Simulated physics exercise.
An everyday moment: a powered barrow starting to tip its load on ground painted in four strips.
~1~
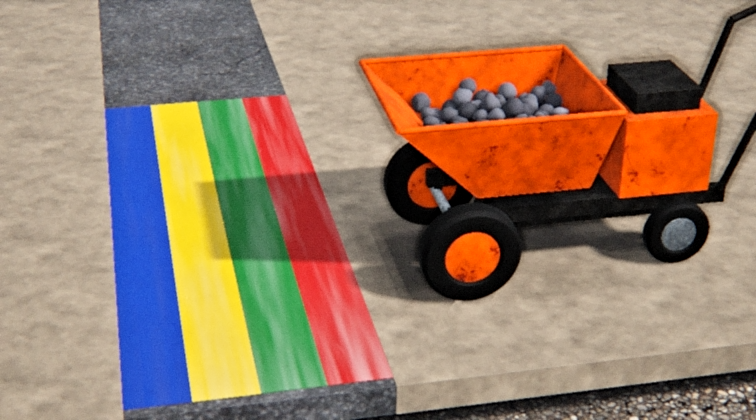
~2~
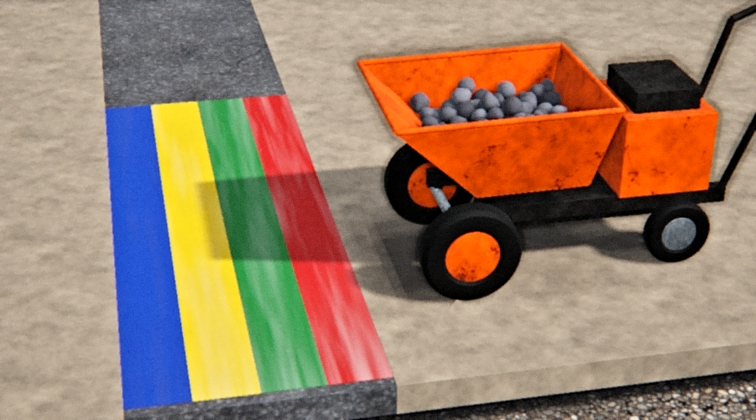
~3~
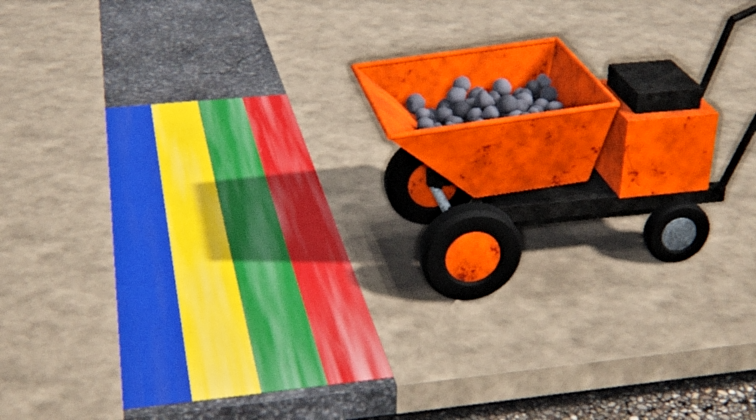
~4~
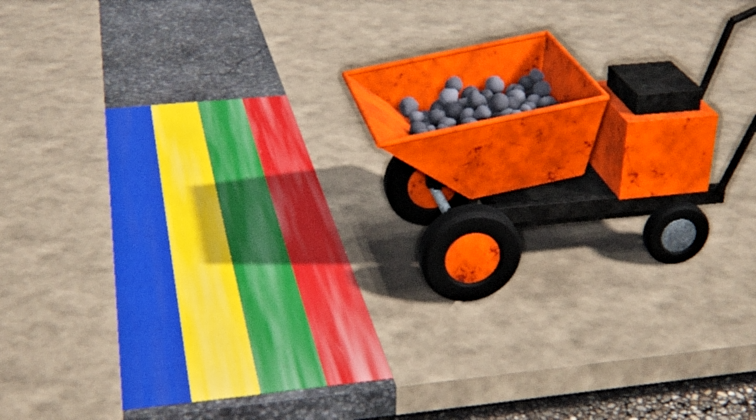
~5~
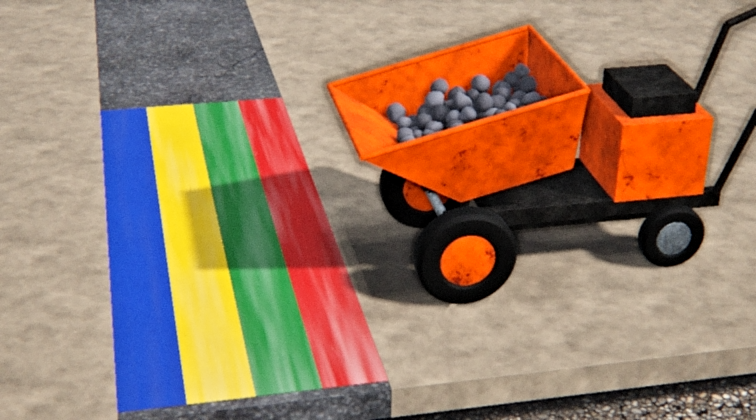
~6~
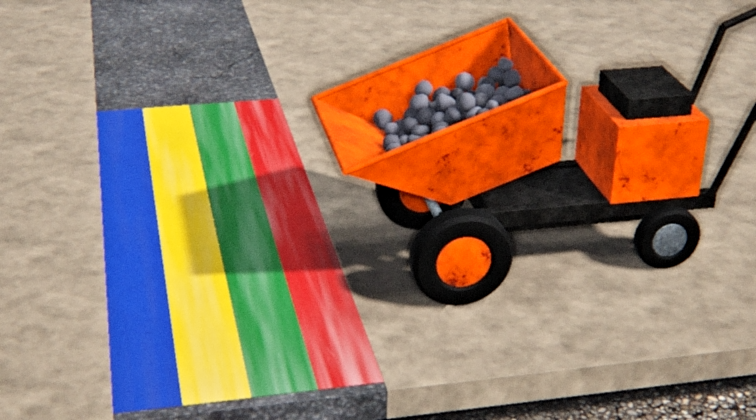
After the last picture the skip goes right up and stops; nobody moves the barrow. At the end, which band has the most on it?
The heap favours the green strip.
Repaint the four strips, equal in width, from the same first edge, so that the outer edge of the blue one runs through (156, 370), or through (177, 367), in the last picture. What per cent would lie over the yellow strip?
First some 20, then 30 per cent.
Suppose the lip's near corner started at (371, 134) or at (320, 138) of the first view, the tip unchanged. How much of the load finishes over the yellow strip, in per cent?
The first gives 40 %, the second 30 %.
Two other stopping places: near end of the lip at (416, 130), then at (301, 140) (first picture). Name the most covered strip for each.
One: That green strip. Two: Blue.
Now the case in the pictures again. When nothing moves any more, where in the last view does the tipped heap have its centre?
Close to (237, 274).
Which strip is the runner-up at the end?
It is that yellow strip.
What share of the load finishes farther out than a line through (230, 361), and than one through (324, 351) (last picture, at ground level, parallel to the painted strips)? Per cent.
First some 20, then 70 per cent.
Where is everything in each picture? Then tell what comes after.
In the first frame, lip of the skip near (399, 132), level; top of the load near (522, 122), round cobbles; red strip near (347, 341); green strip near (284, 348); yellow strip near (219, 355); blue strip near (153, 363).
In the second frame, lip of the skip near (397, 133), level; top of the load near (520, 121).
In the third frame, lip of the skip near (390, 137), tipped barely; top of the load near (519, 108).
In the fourth frame, lip of the skip near (380, 145), tipped a little; top of the load near (529, 109).
In the fifth frame, lip of the skip near (363, 158), tipped a little; top of the load near (514, 107).
In the sixth frame, lip of the skip near (346, 172), tipped clearly; top of the load near (498, 103); red strip near (338, 345); green strip near (274, 352); yellow strip near (210, 359); blue strip near (144, 366).
Shortly afterwards, skip tipped steeply; the whole lot in the skip.
Next, skip tipped right over; all but a few in the skip; a little over the green strip.
Some moments later, skip tipped right over; near a third in the skip; only a few over the red strip; near a third over the green strip; near a quarter over the yellow strip; only a few over the blue strip; only a few off the paint.
In the end, skip tipped right over; near a third in the skip; only a few over the red strip; near a third over the green strip; near a quarter over the yellow strip; a little over the blue strip; only a few off the paint.
